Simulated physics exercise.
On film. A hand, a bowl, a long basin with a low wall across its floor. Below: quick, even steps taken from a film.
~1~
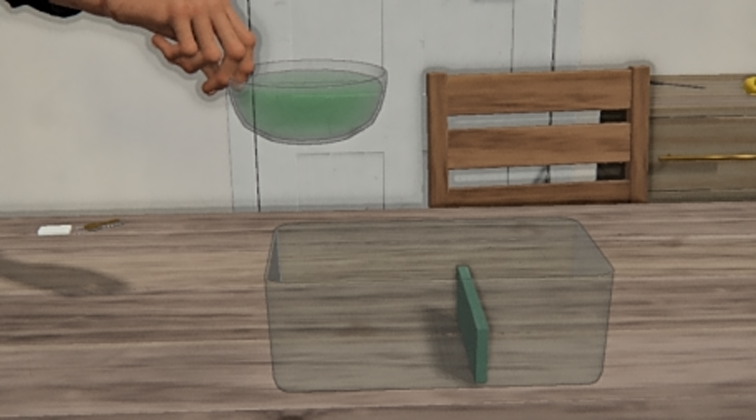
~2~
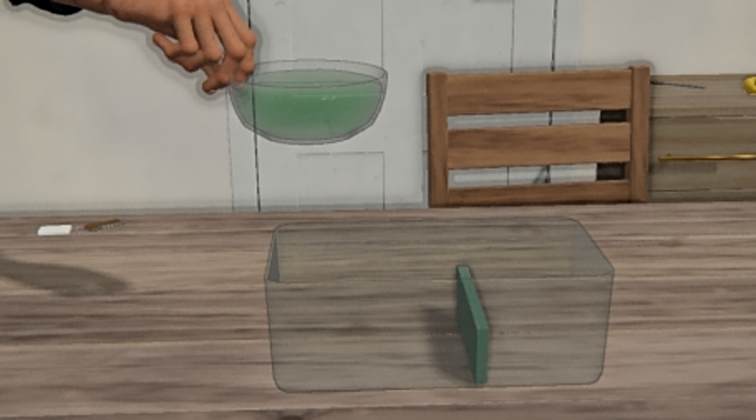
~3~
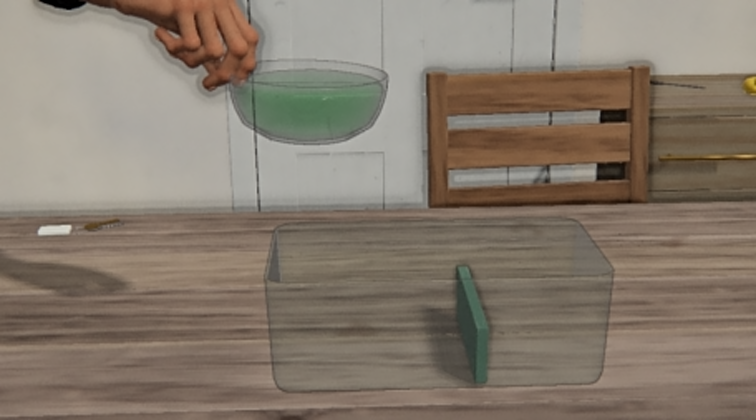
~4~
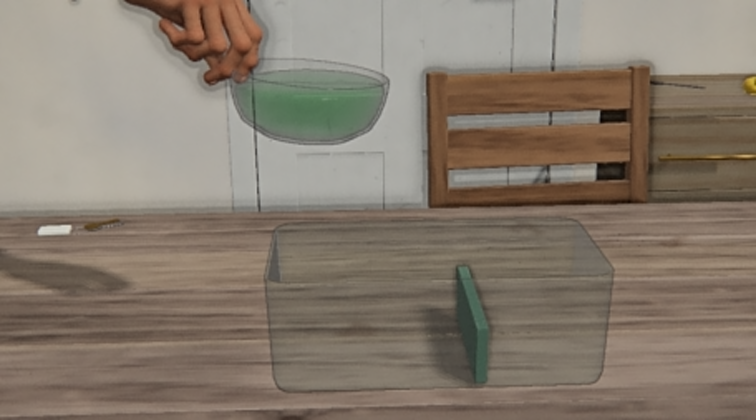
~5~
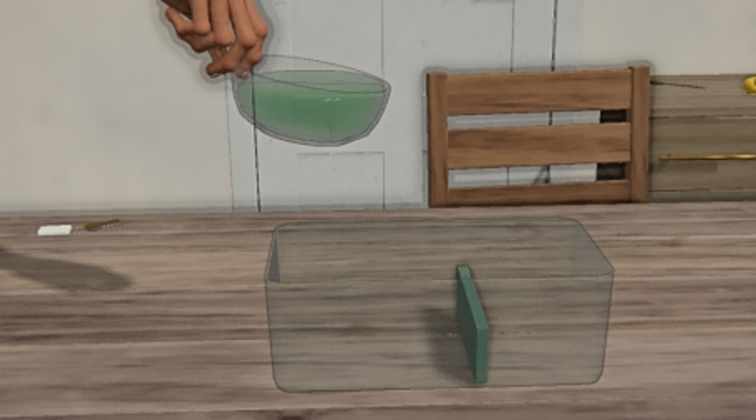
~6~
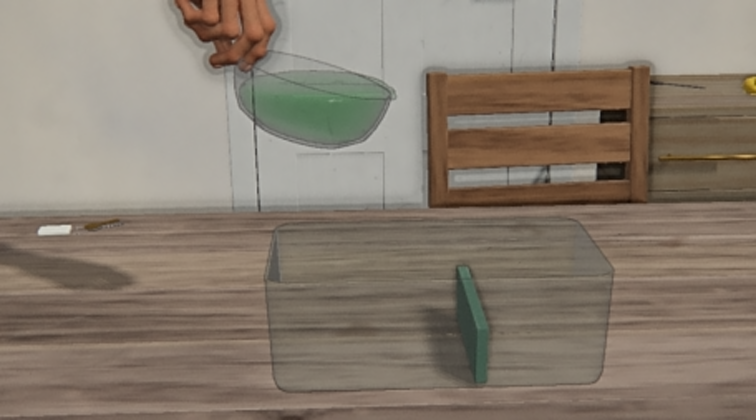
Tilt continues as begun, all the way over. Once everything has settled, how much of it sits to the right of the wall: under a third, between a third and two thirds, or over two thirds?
Under a third.
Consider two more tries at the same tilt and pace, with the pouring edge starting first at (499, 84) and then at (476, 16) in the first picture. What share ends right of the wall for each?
90 %, then 85 %.
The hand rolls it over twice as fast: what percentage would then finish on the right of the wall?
I'd estimate about 5 percent ends up there.
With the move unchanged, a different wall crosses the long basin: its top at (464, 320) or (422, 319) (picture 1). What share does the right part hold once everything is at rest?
In order, some 45 and 75 in a hundred.
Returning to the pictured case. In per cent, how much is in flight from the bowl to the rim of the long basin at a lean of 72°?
Roughly 35 percent.
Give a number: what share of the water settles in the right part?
Around 20 percent.
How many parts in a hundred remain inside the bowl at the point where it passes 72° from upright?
I'd put it at some 20 in a hundred.
A moment on, the tilt is 72° and 22 per cent is still to pour, 31 is left of the wall and 13 right of it.
Next, the tilt is 107° and 0 per cent is still to pour, 77 is left of the wall and 19 right of it.
Then the tilt is 115° and 0 per cent is still to pour, 79 is left of the wall and 20 right of it.
Later the tilt is 115° and 0 per cent is still to pour, 79 is left of the wall and 20 right of it.
In the end 79 per cent lies left of the wall, 20 right of it and 1 outside.
